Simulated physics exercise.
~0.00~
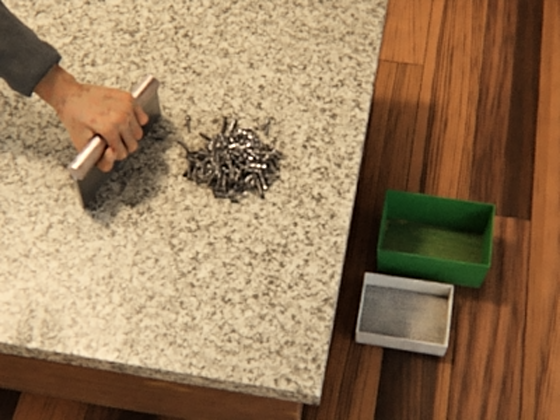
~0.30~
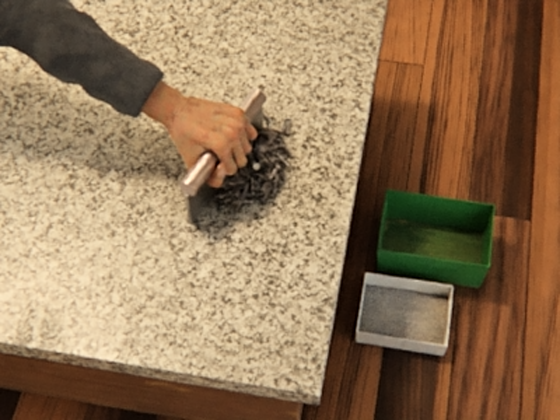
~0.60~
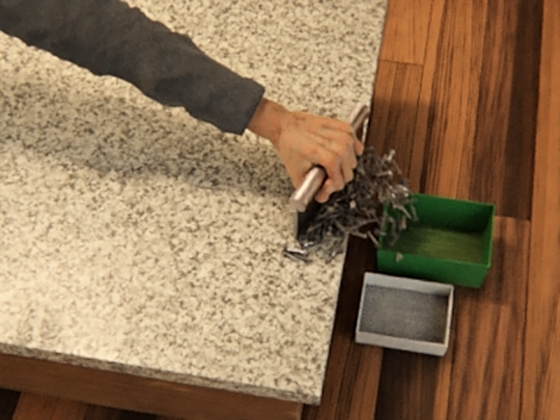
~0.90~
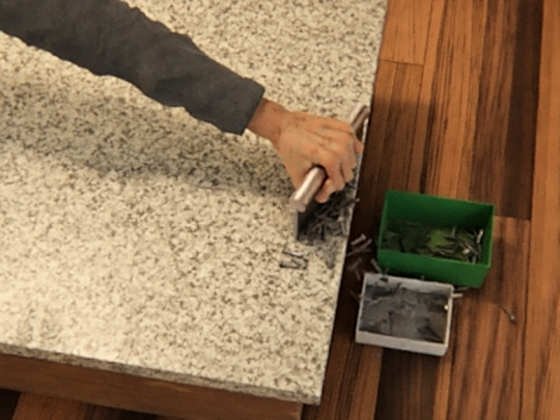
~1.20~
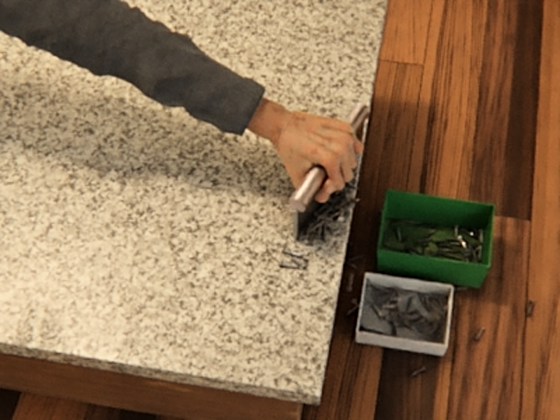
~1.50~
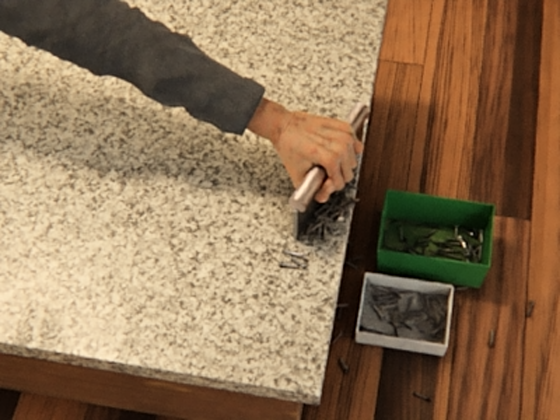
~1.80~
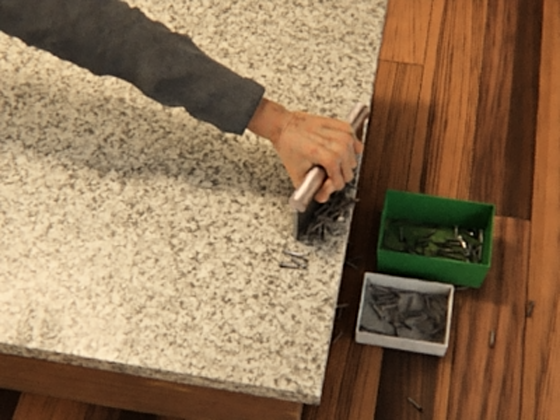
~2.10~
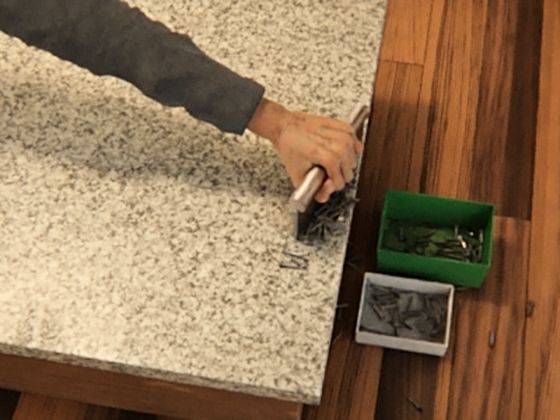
A hand in a dark sleeve pushed a pile of steel screws rightward across a speckled countertop with a flat scraper and stopped at the edge, where many spilled into the green and white tins, some missed, and some stayed on top.
